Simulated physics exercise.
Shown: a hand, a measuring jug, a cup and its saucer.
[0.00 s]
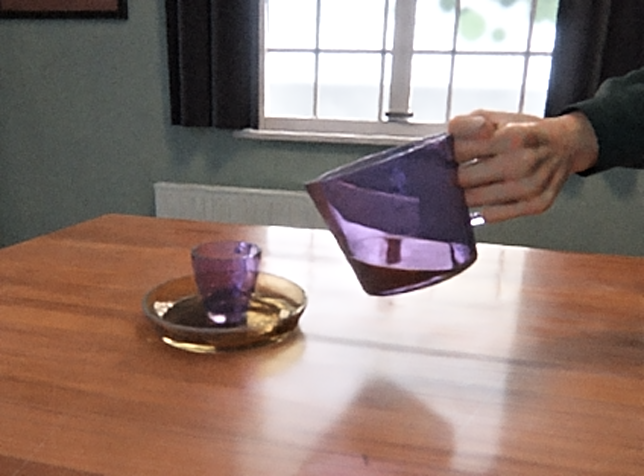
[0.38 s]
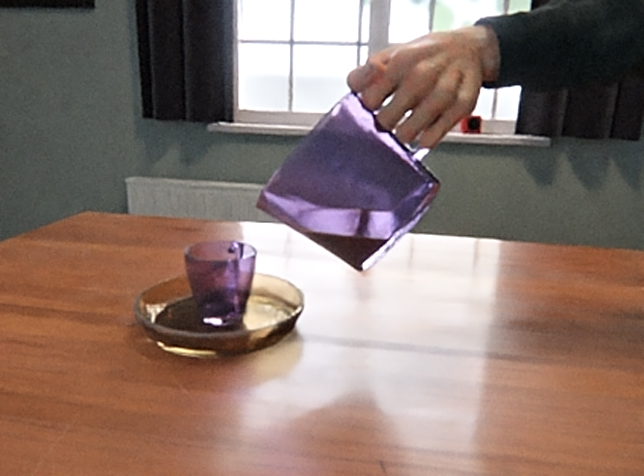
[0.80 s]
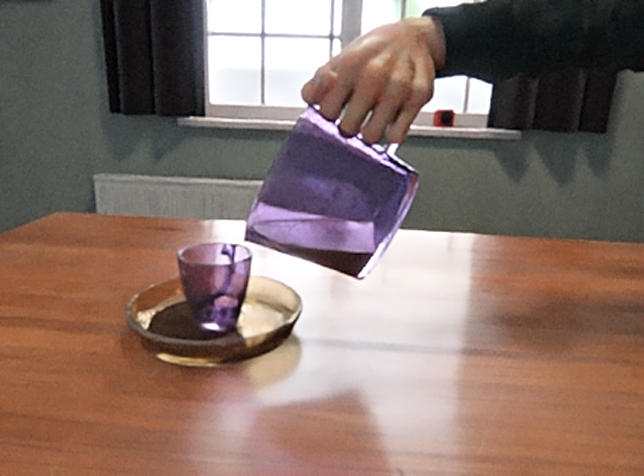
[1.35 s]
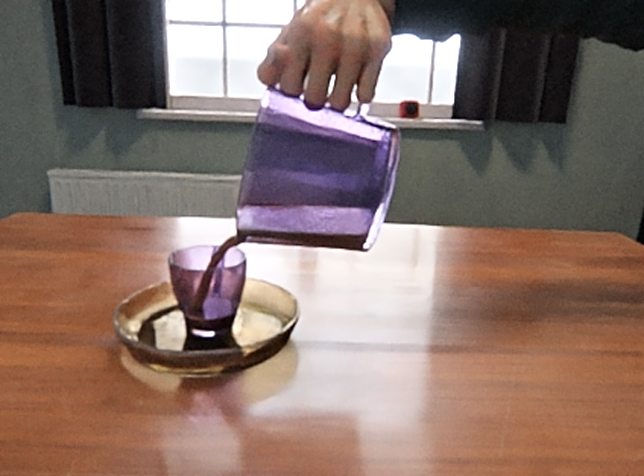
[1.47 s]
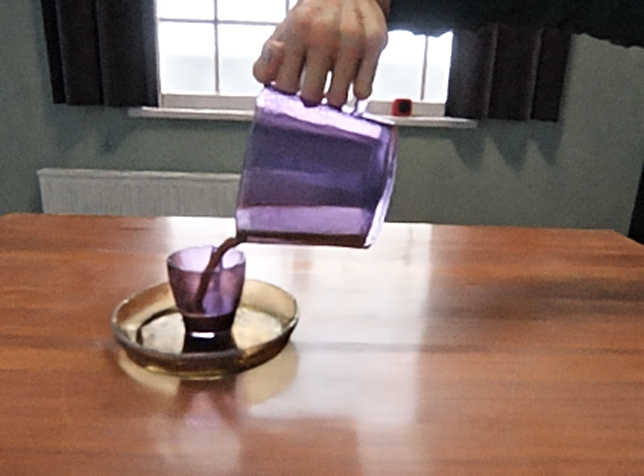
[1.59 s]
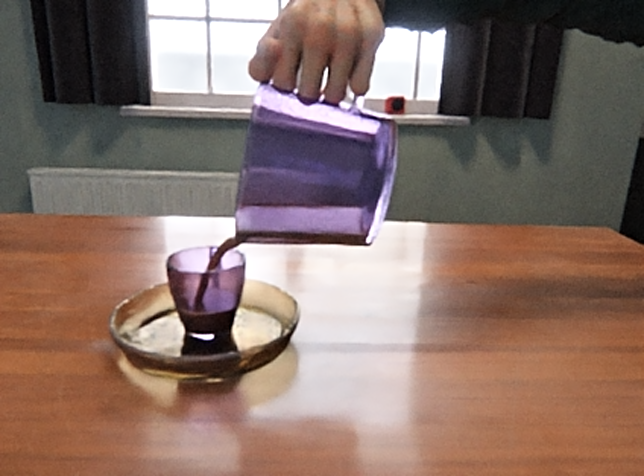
A hand tilts a purple jug and pours dark liquid into a small purple cup.
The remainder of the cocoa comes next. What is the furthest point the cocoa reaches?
Cup suffices.
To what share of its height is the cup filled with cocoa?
My guess is close to 80 per cent.
Around 2.1 s, the cup is about two thirds full; the saucer is dry.
Around 2.5 s, the cup is about three quarters full; the saucer is dry.
Around 3.8 s, the cup is about three quarters full; the saucer is dry.
